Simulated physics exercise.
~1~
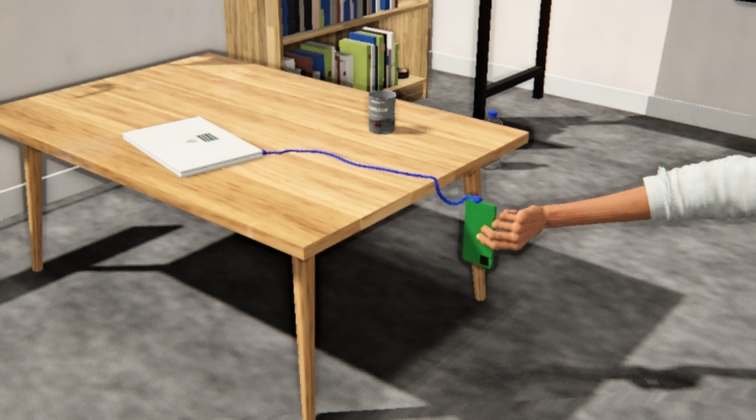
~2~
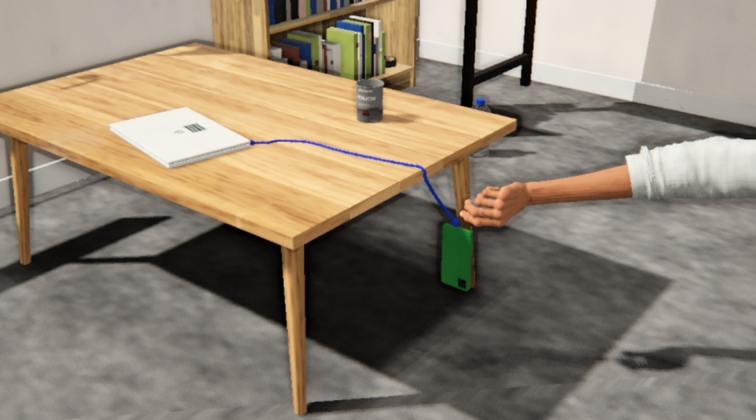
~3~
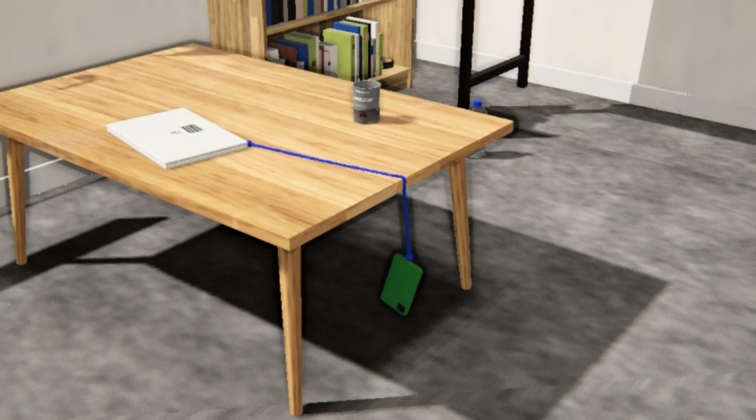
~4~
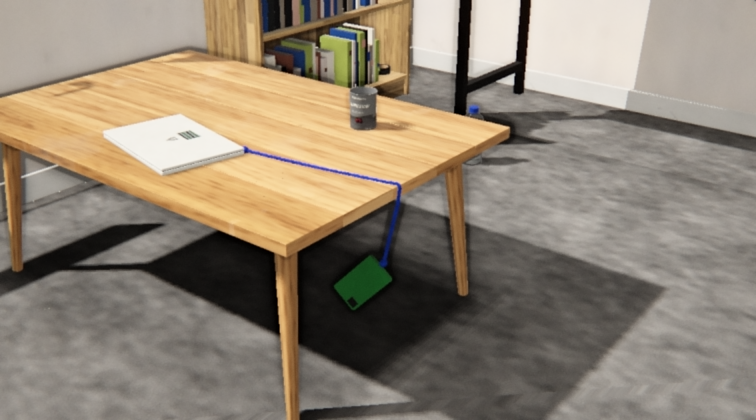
A green phone drops from a hand and swings left, dangling by its blue cord.
